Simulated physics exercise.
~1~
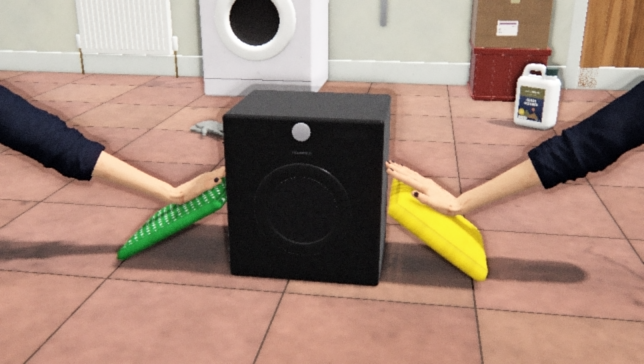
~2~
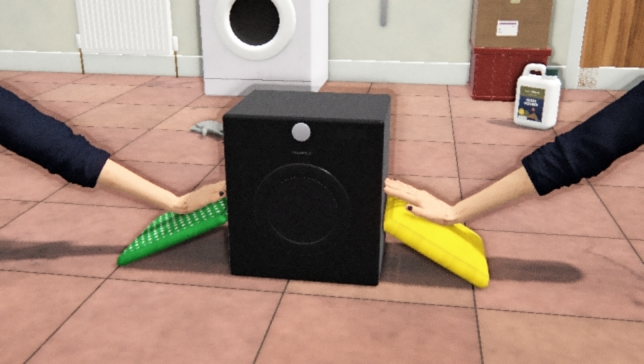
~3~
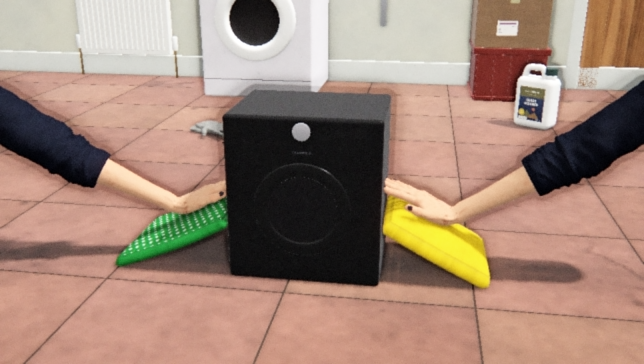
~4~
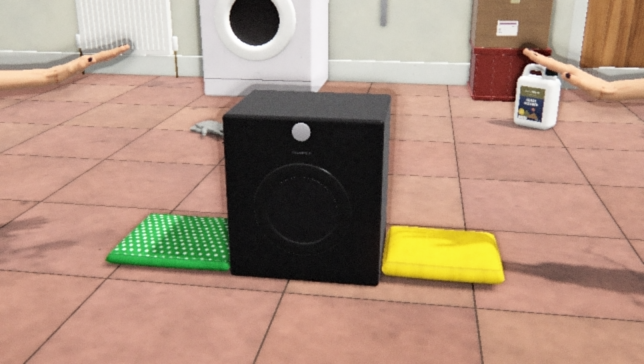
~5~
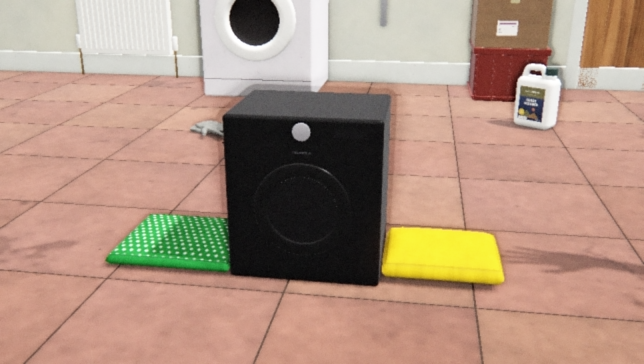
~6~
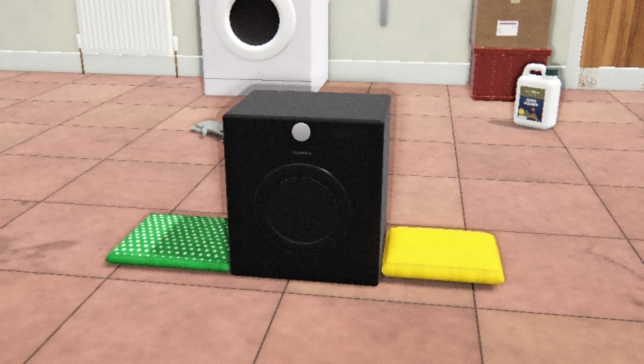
A black box-shaped machine stands in the centre of a reddish tiled floor, seen from the front and slightly above, with a white washing machine, a radiator and a white container behind it. Two hands in dark sleeves reach in from either side, pressing a green dotted pad against its left side and a yellow soft bag against its right. Both lean at a slant while the hands hold them. The hands then let go and draw back, and both drop flat. They end lying on the floor on either side of the unmoved machine.
